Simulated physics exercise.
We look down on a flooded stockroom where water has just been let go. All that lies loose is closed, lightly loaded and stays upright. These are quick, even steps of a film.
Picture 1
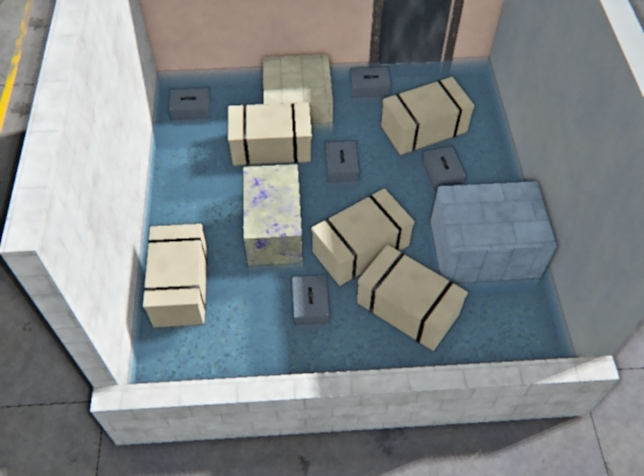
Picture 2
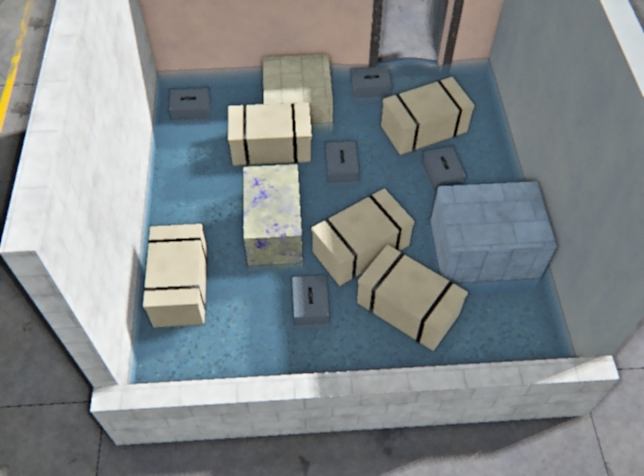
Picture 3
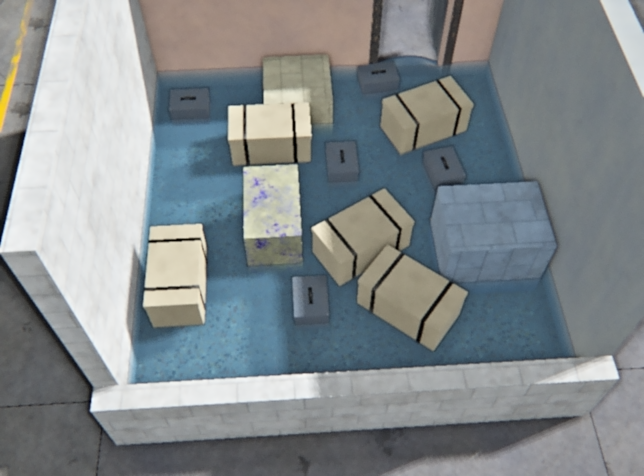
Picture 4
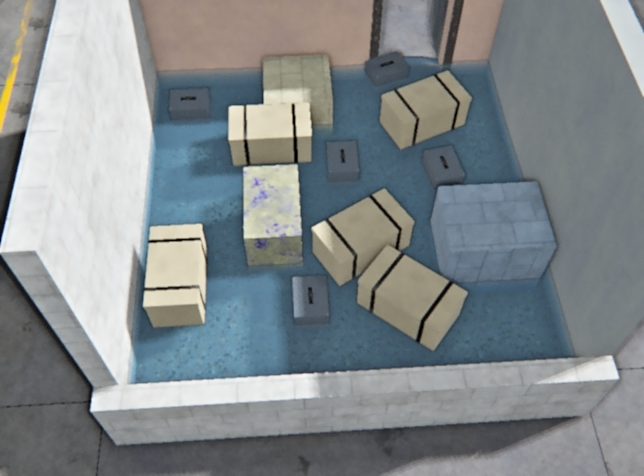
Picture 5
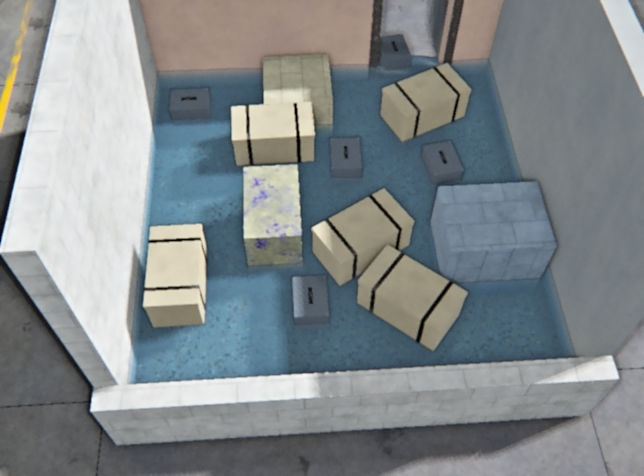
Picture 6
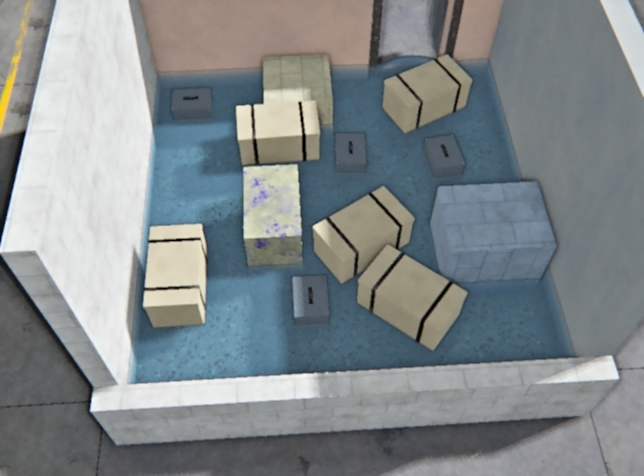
A flooded stockroom with pale walls and a pinkish back wall is seen from above by a still camera. Cream trunks with dark bands and small grey totes sit in blue water around a speckled block, a plain pale block and a large blue-grey one at right. The dark doorway at the back opens, the nearest tote drifts right and out through it, then nearby trunks and totes shift slightly.
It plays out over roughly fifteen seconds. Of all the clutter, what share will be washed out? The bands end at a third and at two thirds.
That comes to one to two thirds.
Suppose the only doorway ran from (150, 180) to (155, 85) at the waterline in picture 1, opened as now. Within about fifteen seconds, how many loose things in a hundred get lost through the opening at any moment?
Near 50 in a hundred.
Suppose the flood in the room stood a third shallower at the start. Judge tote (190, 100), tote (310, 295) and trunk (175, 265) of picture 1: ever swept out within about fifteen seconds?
One after the other: No, no, left behind.
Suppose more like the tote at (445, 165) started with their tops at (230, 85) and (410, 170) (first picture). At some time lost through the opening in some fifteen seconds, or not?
As listed: Still in, through.
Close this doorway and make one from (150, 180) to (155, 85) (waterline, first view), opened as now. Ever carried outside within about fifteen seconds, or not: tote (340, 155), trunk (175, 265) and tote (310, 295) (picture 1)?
As listed: Carried outside, yes, yes.
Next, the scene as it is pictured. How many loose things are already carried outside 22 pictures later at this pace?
The number is 5.
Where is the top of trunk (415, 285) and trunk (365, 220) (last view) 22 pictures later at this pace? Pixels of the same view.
Near (409, 186) and (446, 94).
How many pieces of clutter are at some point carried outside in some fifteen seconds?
That makes 5.
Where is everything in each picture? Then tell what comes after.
In the first picture, a trunk at (429, 102), afloat; a tote at (445, 164) floats; 0 of 10 have shifted.
In the second picture, a trunk at (429, 102) floats; a tote at (445, 164) floats; 0 of 10 have shifted.
In the third picture, a trunk at (428, 102), afloat; a tote at (445, 164) floats; 1 of 10 have shifted.
In the fourth picture, a trunk at (427, 96), afloat, close to its start; a tote at (444, 163), afloat; 2 of 10 have shifted.
In the fifth picture, a trunk at (427, 89), afloat, close to its start; a tote at (443, 158), afloat, close to its start; 4 of 10 have shifted.
In the sixth picture, a trunk at (428, 80), afloat, a stride from its start; a tote at (445, 151) floats, close to its start; 5 of 10 have shifted.
A moment on, 1 of 10 are out; 9 afloat.
Next, 3 of 10 are out; 7 afloat.
Later, 5 of 10 are out; 5 afloat.
In the end, 5 of 10 are out; 5 afloat.
